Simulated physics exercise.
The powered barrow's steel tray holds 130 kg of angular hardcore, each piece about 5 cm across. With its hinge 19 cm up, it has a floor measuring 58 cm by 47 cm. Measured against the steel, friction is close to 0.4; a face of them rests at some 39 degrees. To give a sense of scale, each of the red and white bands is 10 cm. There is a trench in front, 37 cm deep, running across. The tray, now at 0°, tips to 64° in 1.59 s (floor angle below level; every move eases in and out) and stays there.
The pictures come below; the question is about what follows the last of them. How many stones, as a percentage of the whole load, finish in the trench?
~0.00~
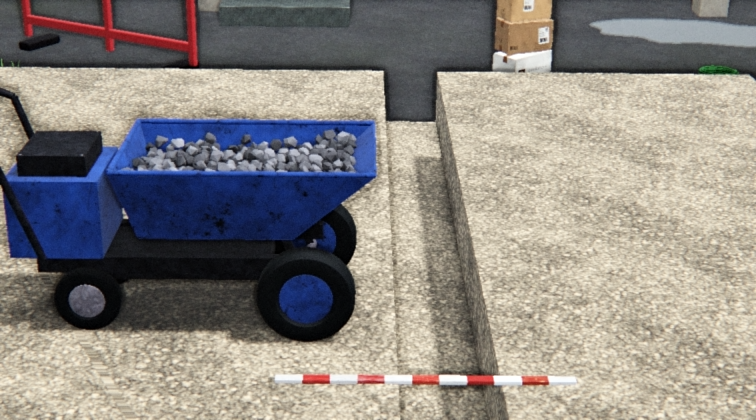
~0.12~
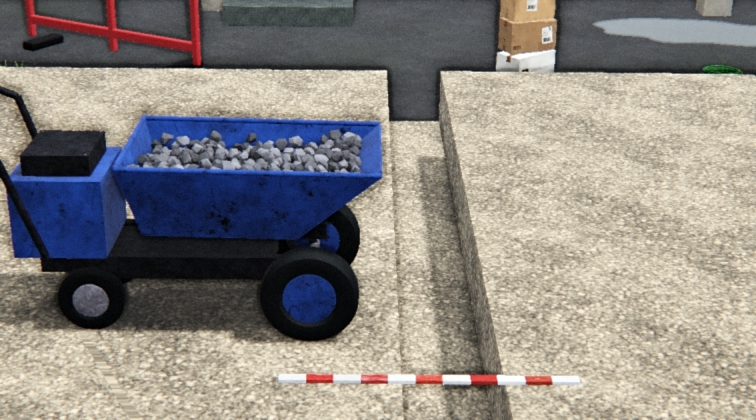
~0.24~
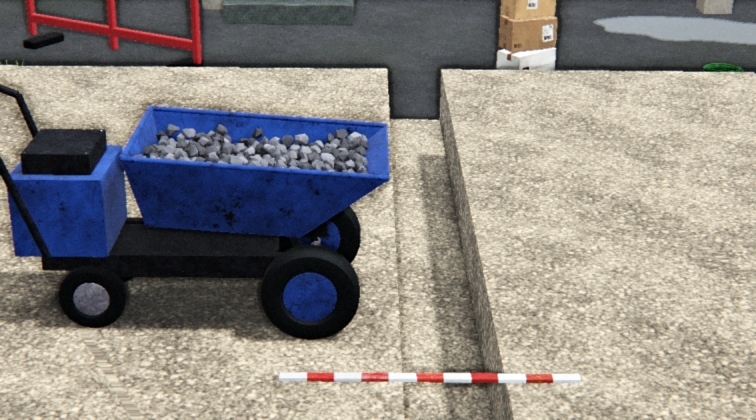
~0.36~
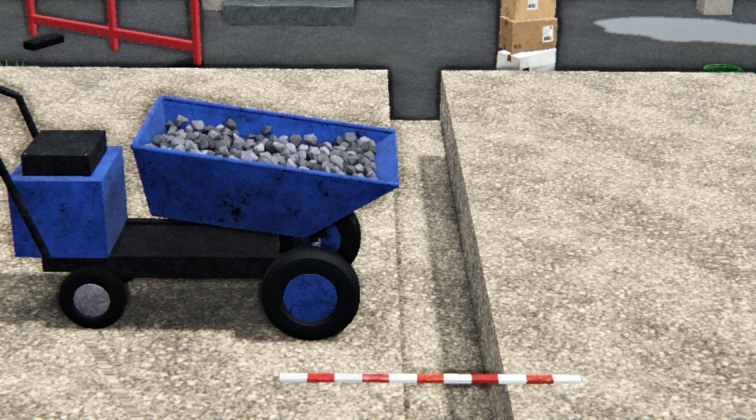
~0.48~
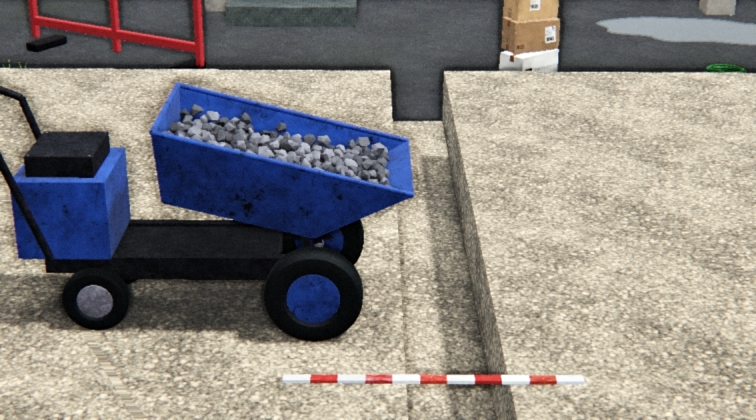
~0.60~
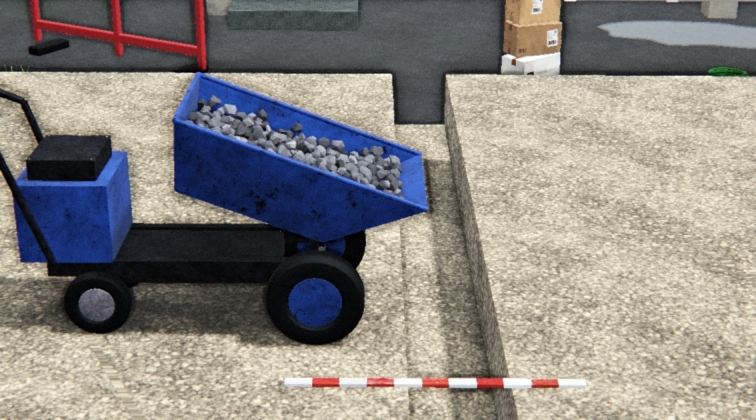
Roughly 69 per cent of the load ends up in the trench.
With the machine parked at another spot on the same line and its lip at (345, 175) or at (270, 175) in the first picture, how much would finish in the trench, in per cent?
Some 90 and some 75 per cent, in that order.
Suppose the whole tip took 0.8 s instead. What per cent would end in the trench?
Then roughly 60 percent.
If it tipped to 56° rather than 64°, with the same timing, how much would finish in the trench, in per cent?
It comes out at about 40 percent.
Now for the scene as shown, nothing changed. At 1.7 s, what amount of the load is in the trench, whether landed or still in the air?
15 per cent or so by then.
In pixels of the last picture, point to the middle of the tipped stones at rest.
Their middle ends up near (478, 361).
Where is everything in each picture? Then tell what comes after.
In the first frame, lip at (375, 176), floor tilted 0°, highest stones at (319, 145).
In the second frame, the tray is at 1°, its lip at (381, 177); the top of the load is at (257, 146); the stones move at 0.1 m/s on average.
In the third frame, lip at (389, 178), floor tilted 4°, highest stones at (225, 142); the stones move at 0.3 m/s on average.
In the fourth frame, lip at (399, 185), floor tilted 8°, highest stones at (191, 135); the stones move at 0.4 m/s on average.
In the fifth frame, the tray is at 14°, its lip at (413, 195); the top of the load is at (191, 123); the stones move at 0.4 m/s on average.
In the sixth frame, the tray is at 20°, its lip at (427, 210); the top of the load is at (206, 114); the stones move at 0.5 m/s on average.
After 1.2 s the floor is at 54°; 100 % in the tray; the foremost stones are at (444, 252).
After 1.7 s the floor is at 64°; 79 % in the tray, 16 % in the trench, 5 % past the trench; the foremost stones are at (525, 306).
After 2.0 s the floor is at 64°; 41 % in the tray, 30 % in the trench, 29 % past the trench; the foremost stones are at (613, 315).
After 4.0 s the floor is at 64°; 0 % in the tray, 69 % in the trench, 31 % past the trench; the foremost stones are at (642, 319).
